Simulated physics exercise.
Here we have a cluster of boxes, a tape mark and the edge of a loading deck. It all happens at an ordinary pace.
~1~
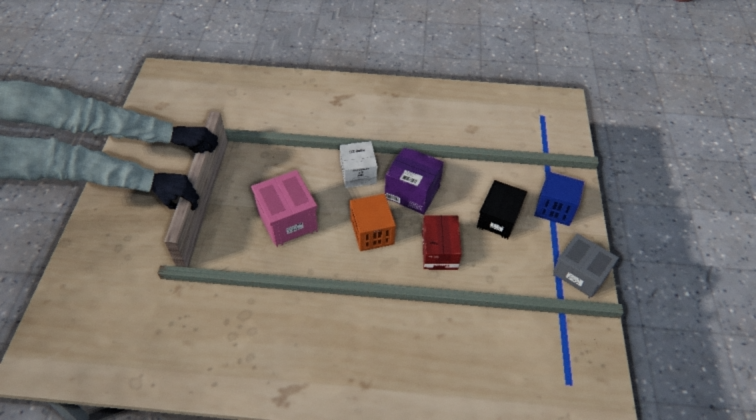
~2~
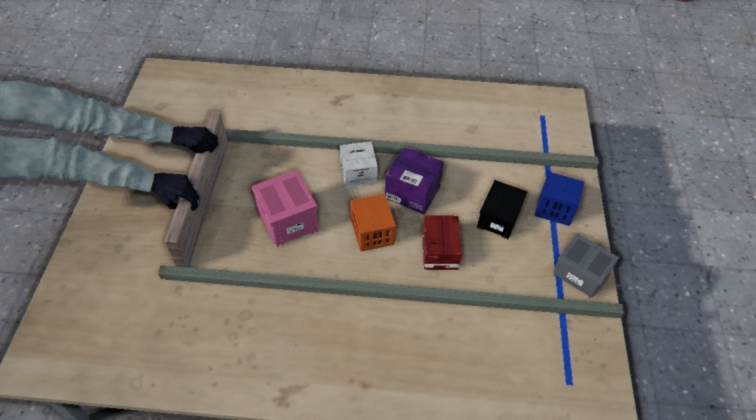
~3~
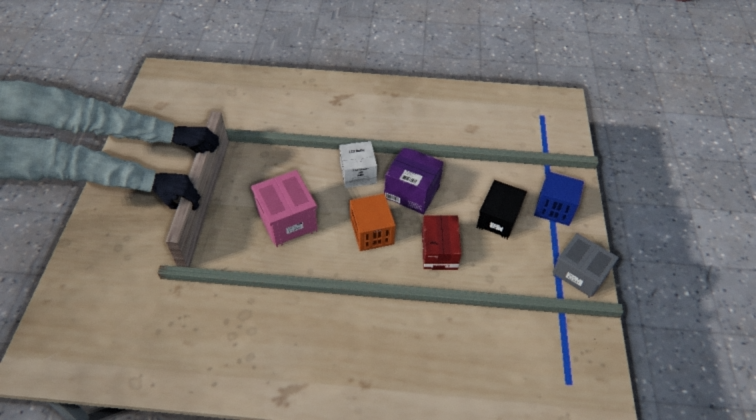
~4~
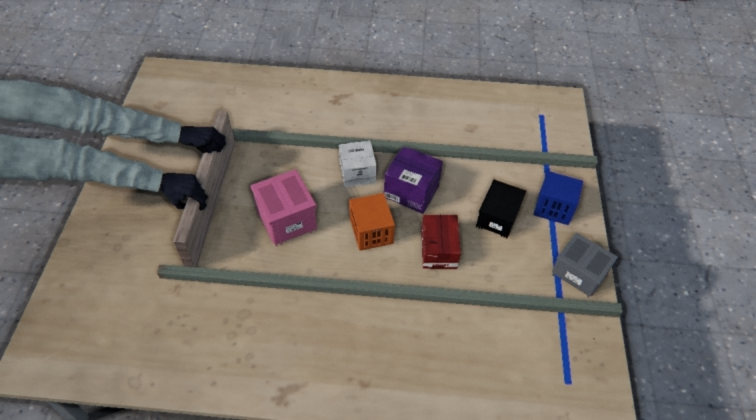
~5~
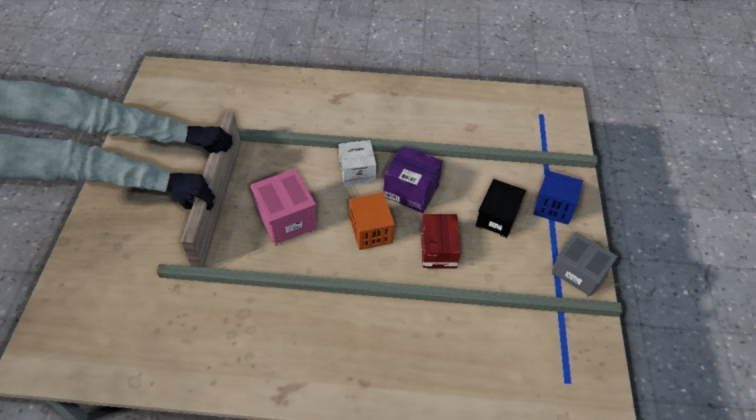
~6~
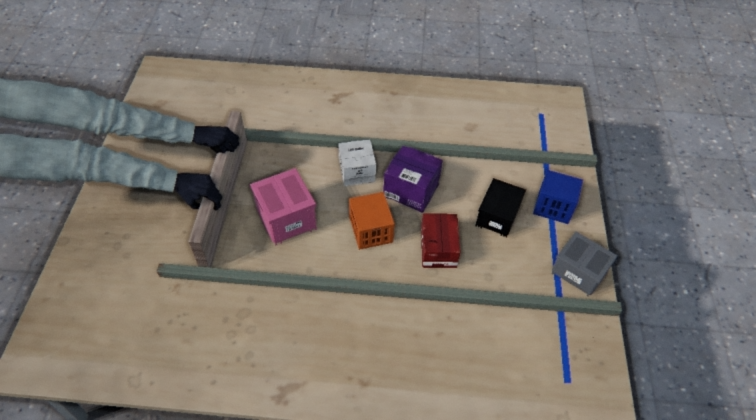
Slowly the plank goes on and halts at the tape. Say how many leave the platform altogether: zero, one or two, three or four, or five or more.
The number that fall off is five or more.
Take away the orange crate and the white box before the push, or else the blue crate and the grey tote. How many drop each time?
It would be 4 and 4.
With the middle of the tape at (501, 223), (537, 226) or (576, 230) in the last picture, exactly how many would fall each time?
The counts: 2, 4 and 6.
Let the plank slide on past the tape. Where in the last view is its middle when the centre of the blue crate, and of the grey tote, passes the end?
About (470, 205), and (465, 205) for the other.
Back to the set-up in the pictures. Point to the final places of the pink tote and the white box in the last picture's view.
The pink tote stops around (584, 242); the white box around (568, 181).
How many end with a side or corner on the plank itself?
It touches 2.
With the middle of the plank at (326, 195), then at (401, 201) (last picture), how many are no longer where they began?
At the one place 2, at the other 6.
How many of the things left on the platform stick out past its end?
The number is 0.
A little later, none off yet; grey tote at rest near (583, 264); blue crate at rest near (558, 197); black tote at rest near (500, 208).
Next, none off yet; grey tote shifted a little near (592, 265); blue crate shifted a little near (576, 196); black tote shifted about its own width near (541, 208).
When it is over, the number that fall off is five or more; down, orange crate, purple parcel, red parcel, black tote, blue crate and grey tote.
